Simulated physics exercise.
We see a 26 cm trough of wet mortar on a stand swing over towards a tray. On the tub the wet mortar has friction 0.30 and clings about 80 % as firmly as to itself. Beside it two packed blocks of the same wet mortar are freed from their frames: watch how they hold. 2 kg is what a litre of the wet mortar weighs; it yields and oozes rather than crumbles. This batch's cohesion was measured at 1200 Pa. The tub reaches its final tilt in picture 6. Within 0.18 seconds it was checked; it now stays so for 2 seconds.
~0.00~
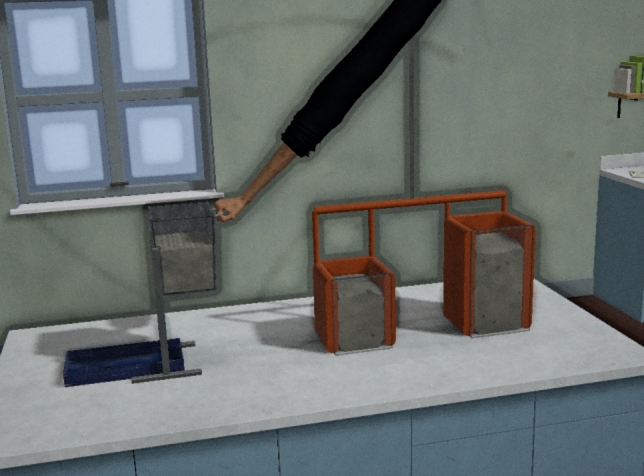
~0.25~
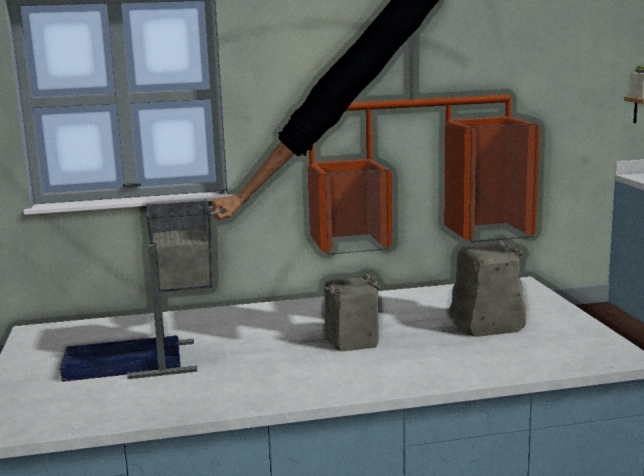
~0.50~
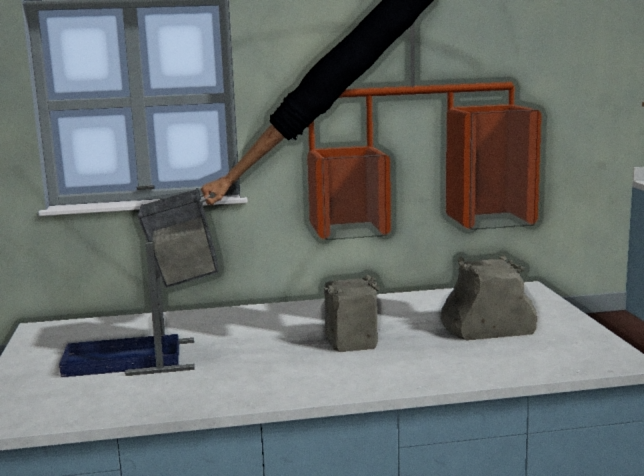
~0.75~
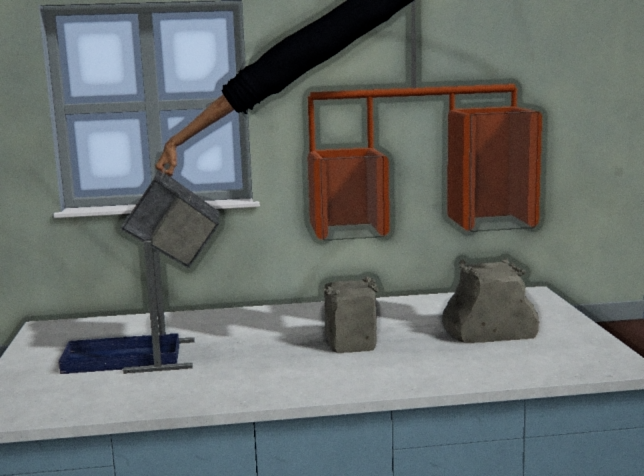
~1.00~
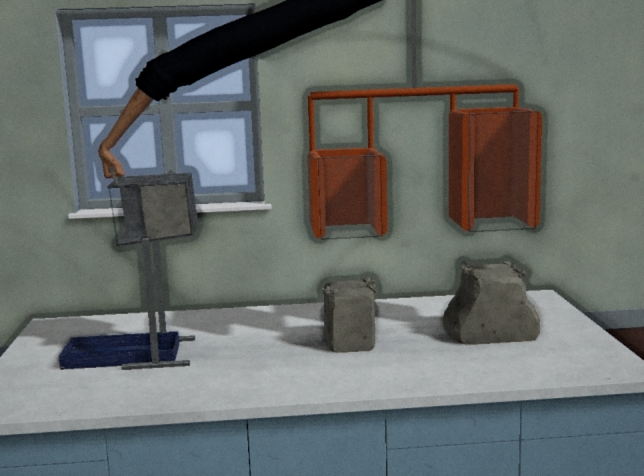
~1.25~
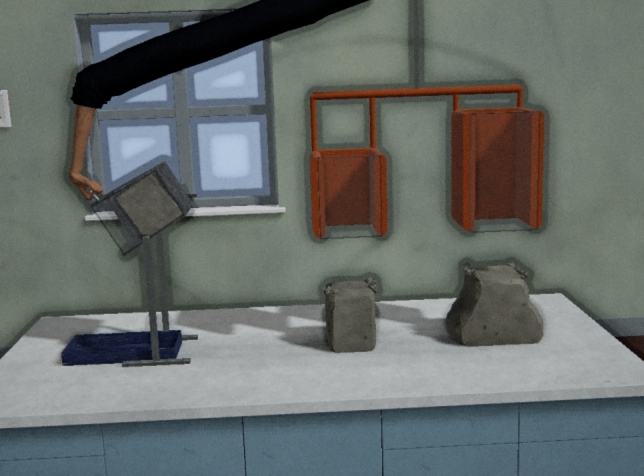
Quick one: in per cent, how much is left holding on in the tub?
Expect around 0 %.
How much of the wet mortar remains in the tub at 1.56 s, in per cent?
Near 75 %.
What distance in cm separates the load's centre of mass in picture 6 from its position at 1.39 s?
Shift: Roughly 5 cm.
By 1.39 s, the tub is at 119 degrees and holds 100 %.
By 1.56 s, the tub is at 119 degrees and holds 73 %.
By 1.73 s, the tub is at 119 degrees and holds 2 %.
By 1.90 s, the tub is at 119 degrees and holds 0 %.
By 3.25 s, at the end, the tub is at 119 degrees and holds 0 %.
